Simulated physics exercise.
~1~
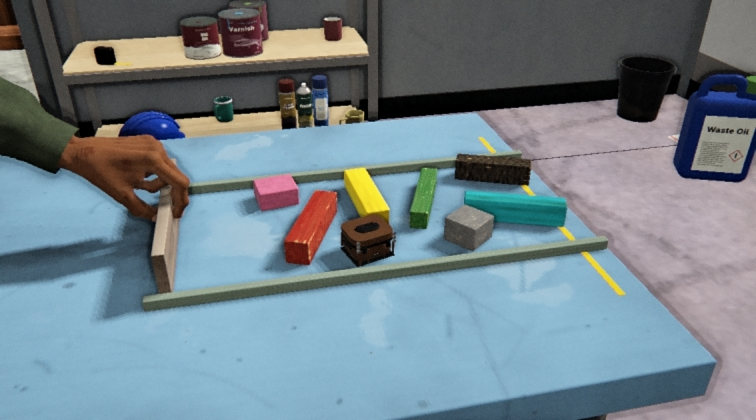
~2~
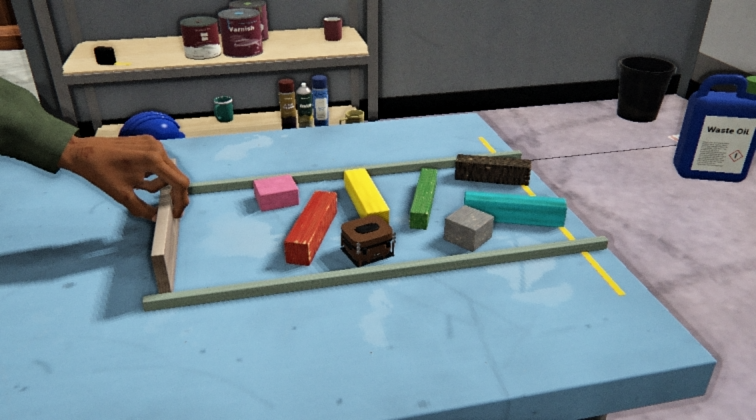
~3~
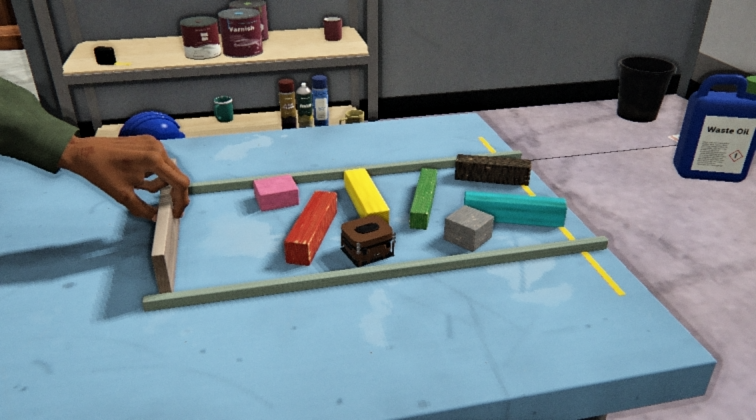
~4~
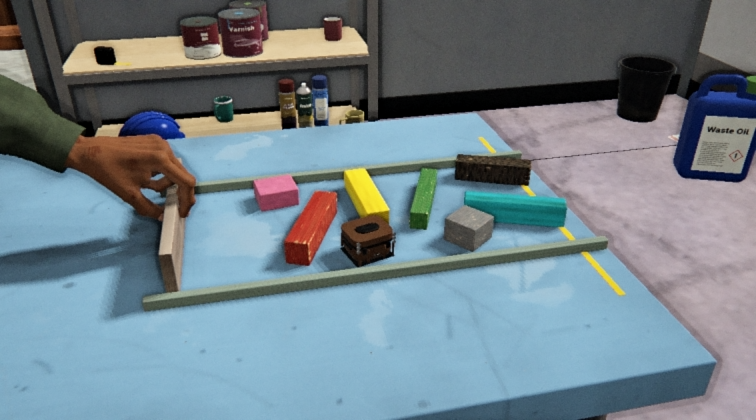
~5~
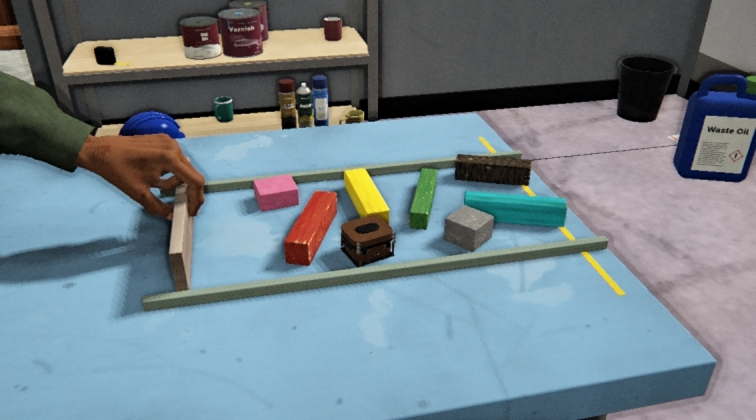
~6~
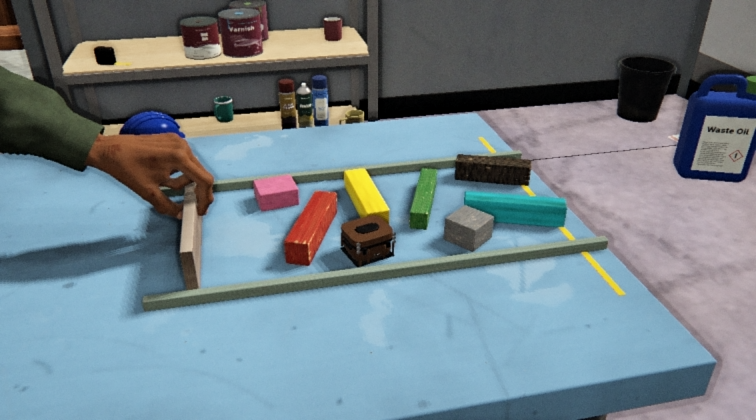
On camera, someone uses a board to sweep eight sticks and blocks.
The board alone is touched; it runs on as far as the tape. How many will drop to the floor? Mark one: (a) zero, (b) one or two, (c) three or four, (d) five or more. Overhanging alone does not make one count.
(d) five or more.
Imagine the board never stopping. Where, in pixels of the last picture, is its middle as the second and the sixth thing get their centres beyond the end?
Its centre point is roughly (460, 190) and later (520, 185).
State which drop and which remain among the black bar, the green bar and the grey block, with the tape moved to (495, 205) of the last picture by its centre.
Here the black bar drops down while the green bar remains in place and the grey block drops down.
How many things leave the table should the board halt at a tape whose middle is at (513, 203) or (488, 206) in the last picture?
Taking the two tries in order, the numbers are 4 and 2.
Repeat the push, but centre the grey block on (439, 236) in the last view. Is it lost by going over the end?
I reckon from there it drops down.
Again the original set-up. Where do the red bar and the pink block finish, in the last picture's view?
They end up close to (555, 197) and (531, 166).
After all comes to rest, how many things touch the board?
At rest, 2 are in contact.
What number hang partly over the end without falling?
The count is 1.
Early on, none off yet; black bar at rest near (493, 170); turquoise stick at rest near (514, 209); grey block at rest near (469, 228).
Finally, the number that fall off is five or more; lost, brown case, yellow stick, green bar, grey block, turquoise stick and black bar.
